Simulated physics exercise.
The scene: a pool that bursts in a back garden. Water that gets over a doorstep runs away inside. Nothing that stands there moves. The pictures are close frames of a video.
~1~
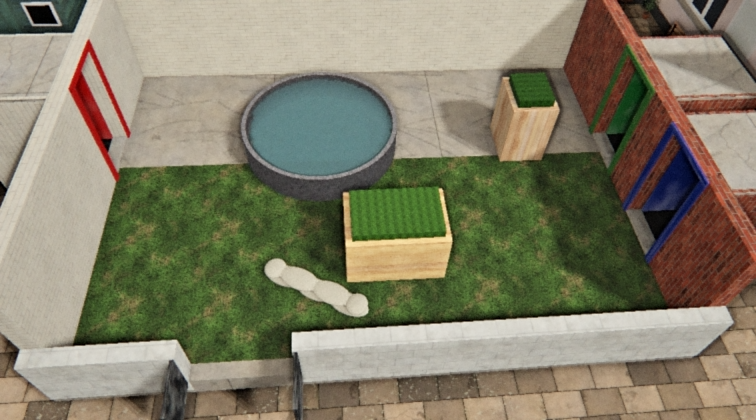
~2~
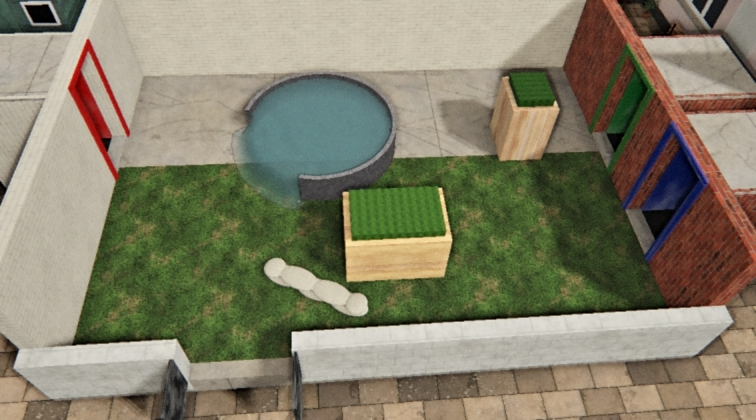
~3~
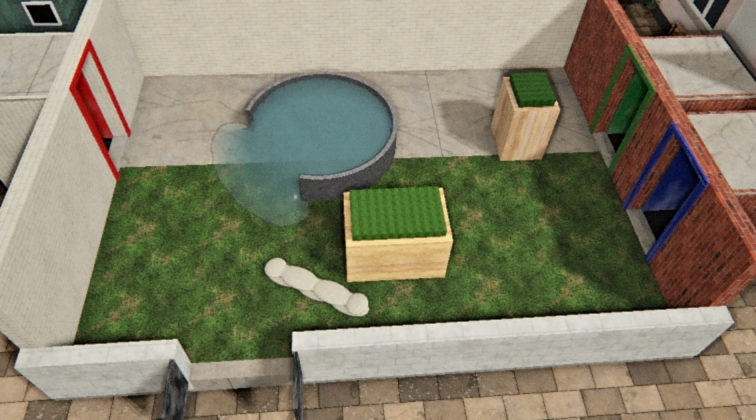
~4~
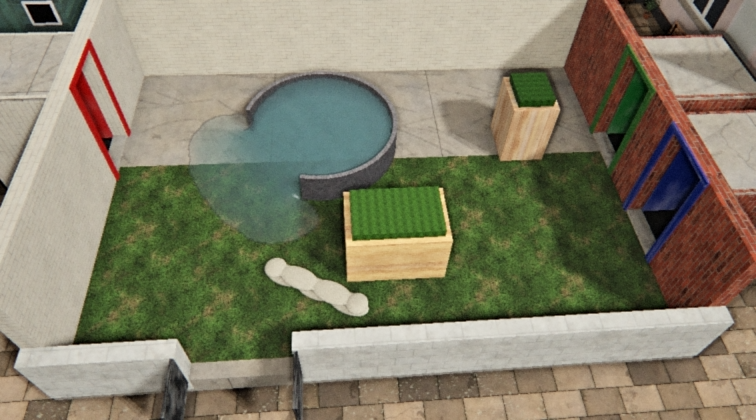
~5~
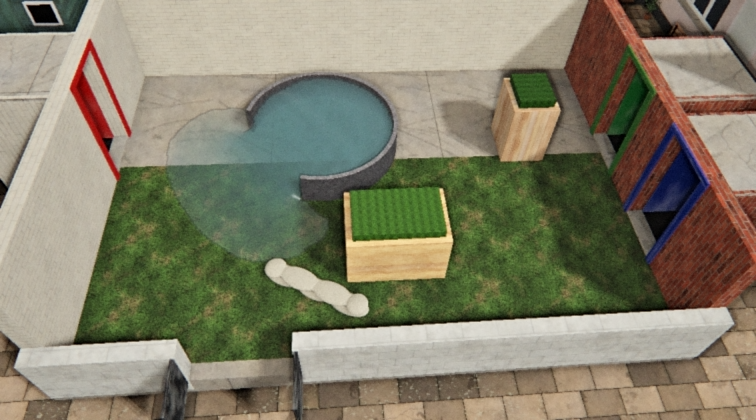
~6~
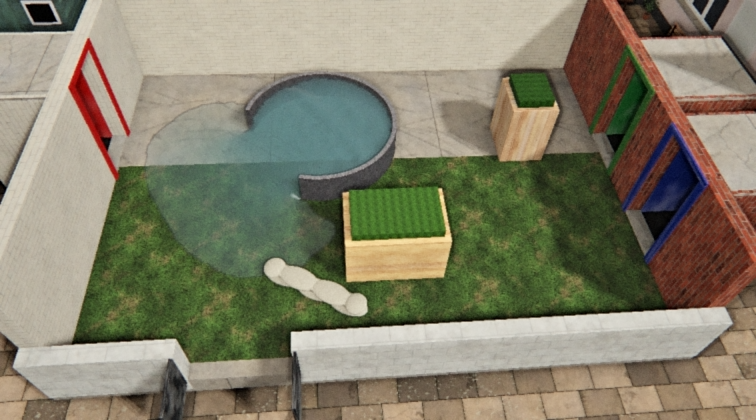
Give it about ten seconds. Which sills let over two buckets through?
One by one: The red door takes more than that; the green door stays under that; the blue door stays under that.
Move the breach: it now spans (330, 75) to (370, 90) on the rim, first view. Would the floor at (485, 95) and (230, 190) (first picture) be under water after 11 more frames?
In turn: Covered, clear.
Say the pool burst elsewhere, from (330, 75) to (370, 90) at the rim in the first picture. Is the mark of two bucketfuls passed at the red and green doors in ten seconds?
Then: The red one is under, the green one passes that mark.
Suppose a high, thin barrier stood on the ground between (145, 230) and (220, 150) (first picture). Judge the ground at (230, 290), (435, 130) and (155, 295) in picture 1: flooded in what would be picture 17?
One after the other: Flooded, free of water, awash.
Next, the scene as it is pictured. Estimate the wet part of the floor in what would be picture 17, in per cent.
Some 30 per cent.
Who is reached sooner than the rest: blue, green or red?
I say the door marked red.
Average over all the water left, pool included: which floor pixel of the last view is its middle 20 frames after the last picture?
At about (234, 197).
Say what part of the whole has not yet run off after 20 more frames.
I make it 94 per cent.
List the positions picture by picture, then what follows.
The first frame shows still water in the round pool at (320, 125).
In the second frame, the front is at a hidden place, out from the gap at (257, 166).
In the third frame, the front is at (227, 127), out from the gap at (258, 167).
In the fourth frame, water pours out at (258, 168) and has run to (214, 121).
In the fifth frame, water pours out at (258, 168) and has run to (292, 252).
In the sixth frame, water pours out at (257, 168) and has run to (290, 265).
A moment on, water covers 25 % of the floor; the red door under two buckets in, the green door not reached, the blue door not reached.
Next, water covers 30 % of the floor; the red door over two buckets in, the green door not reached, the blue door not reached.
Then, water covers 35 % of the floor; the red door far over two buckets in, the green door not reached, the blue door not reached.
Later, water covers 45 % of the floor; the red door far over two buckets in, the green door not reached, the blue door not reached.
In the end, water covers 70 % of the floor; the red door far over two buckets in, the green door not reached, the blue door not reached.
